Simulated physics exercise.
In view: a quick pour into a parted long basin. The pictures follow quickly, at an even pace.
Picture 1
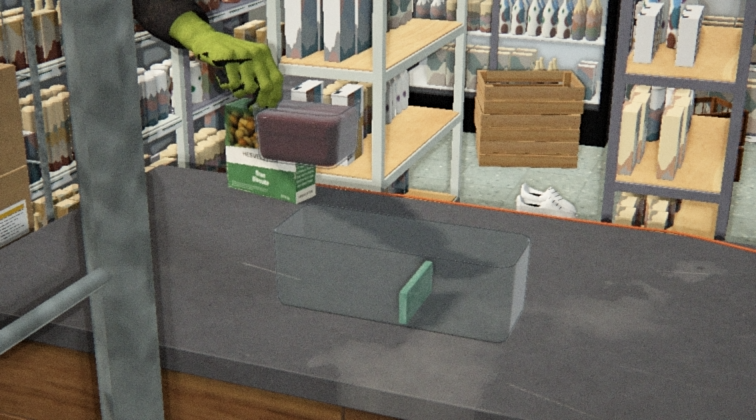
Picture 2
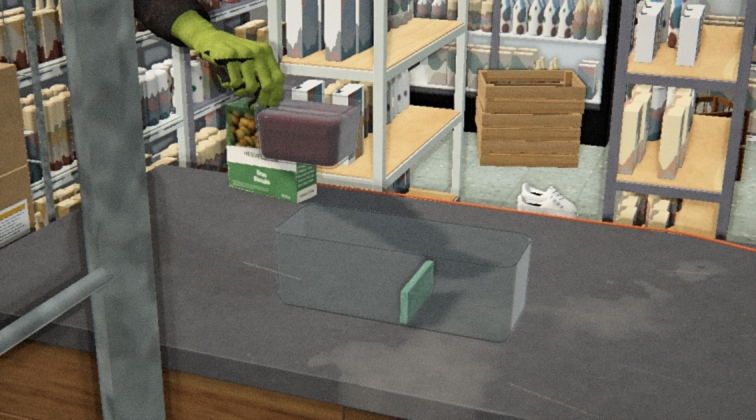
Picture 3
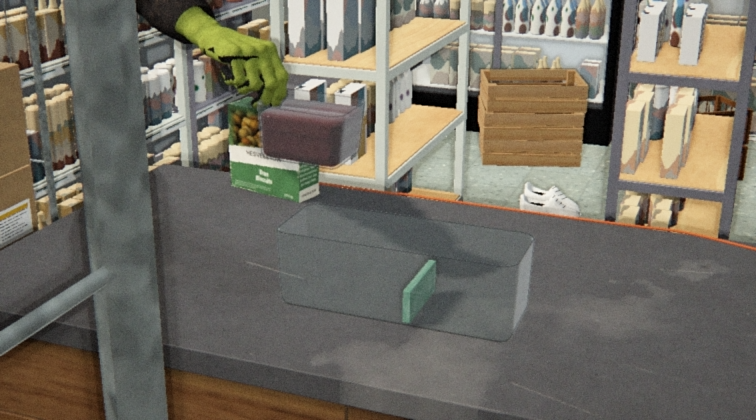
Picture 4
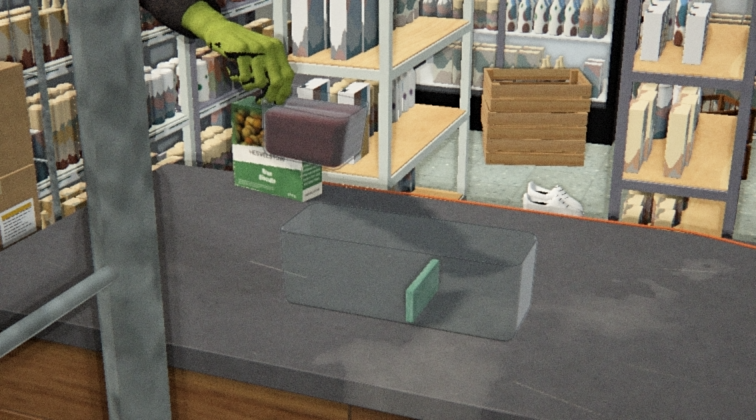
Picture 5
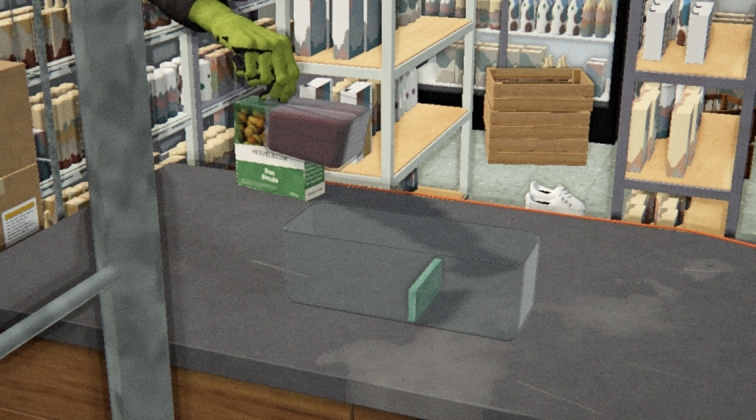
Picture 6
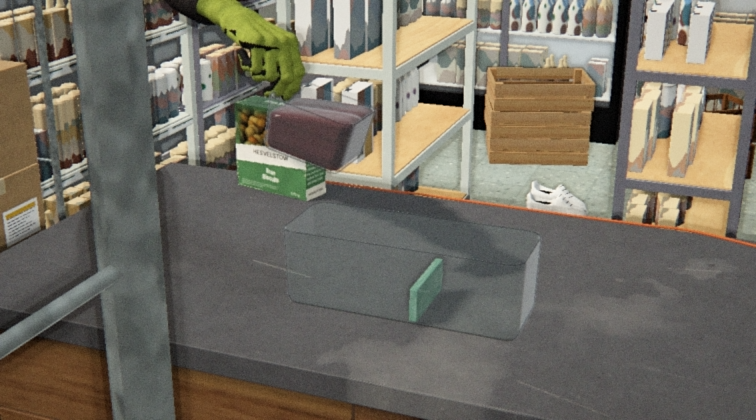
A green-gloved hand slowly tilts a small container of dark liquid above a clear basin.
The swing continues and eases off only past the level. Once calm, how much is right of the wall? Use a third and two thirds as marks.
It comes to not even a third.
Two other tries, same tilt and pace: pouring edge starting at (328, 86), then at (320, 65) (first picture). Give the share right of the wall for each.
Roughly 5 per cent, and 5 per cent.
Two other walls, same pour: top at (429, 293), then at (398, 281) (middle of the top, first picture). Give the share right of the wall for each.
Near 25 % and 50 %.
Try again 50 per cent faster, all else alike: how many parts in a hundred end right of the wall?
It comes to 10 per cent or so.
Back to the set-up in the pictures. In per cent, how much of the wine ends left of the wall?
Roughly 85 in a hundred.
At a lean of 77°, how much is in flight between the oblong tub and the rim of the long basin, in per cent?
Roughly 40 in a hundred.
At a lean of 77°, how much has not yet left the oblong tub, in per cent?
Roughly 45 in a hundred.
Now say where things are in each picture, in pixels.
Tilt 0°; pouring edge (350, 109); surface from (270, 107) to (350, 115); the long basin's rim runs from (289, 218) to (523, 253); the wall's top is at (417, 277), in the first frame.
Tilt 1°; pouring edge (351, 109); surface from (271, 106) to (352, 115), in the second frame.
Tilt 2°; pouring edge (354, 110); surface from (274, 105) to (354, 115), in the third frame.
Tilt 5°; pouring edge (359, 112); surface from (278, 104) to (358, 115), in the fourth frame.
Tilt 9°; pouring edge (362, 114); surface from (281, 104) to (362, 115), in the fifth frame.
Tilt 14°; pouring edge (365, 119); surface from (283, 105) to (366, 115), in the sixth frame.
A moment on, the oblong tub is tipped on its side and 43 per cent is still to pour, 18 is left of the wall and 1 right of it.
Next, the oblong tub is tipped right over and 4 per cent is still to pour, 78 is left of the wall and 7 right of it.
Then the oblong tub is tipped right over and 0 per cent is still to pour, 85 is left of the wall and 8 right of it.
Later the oblong tub is tipped right over and 0 per cent is still to pour, 84 is left of the wall and 9 right of it.
At rest 84 per cent lies left of the wall, 9 right of it and 7 outside.
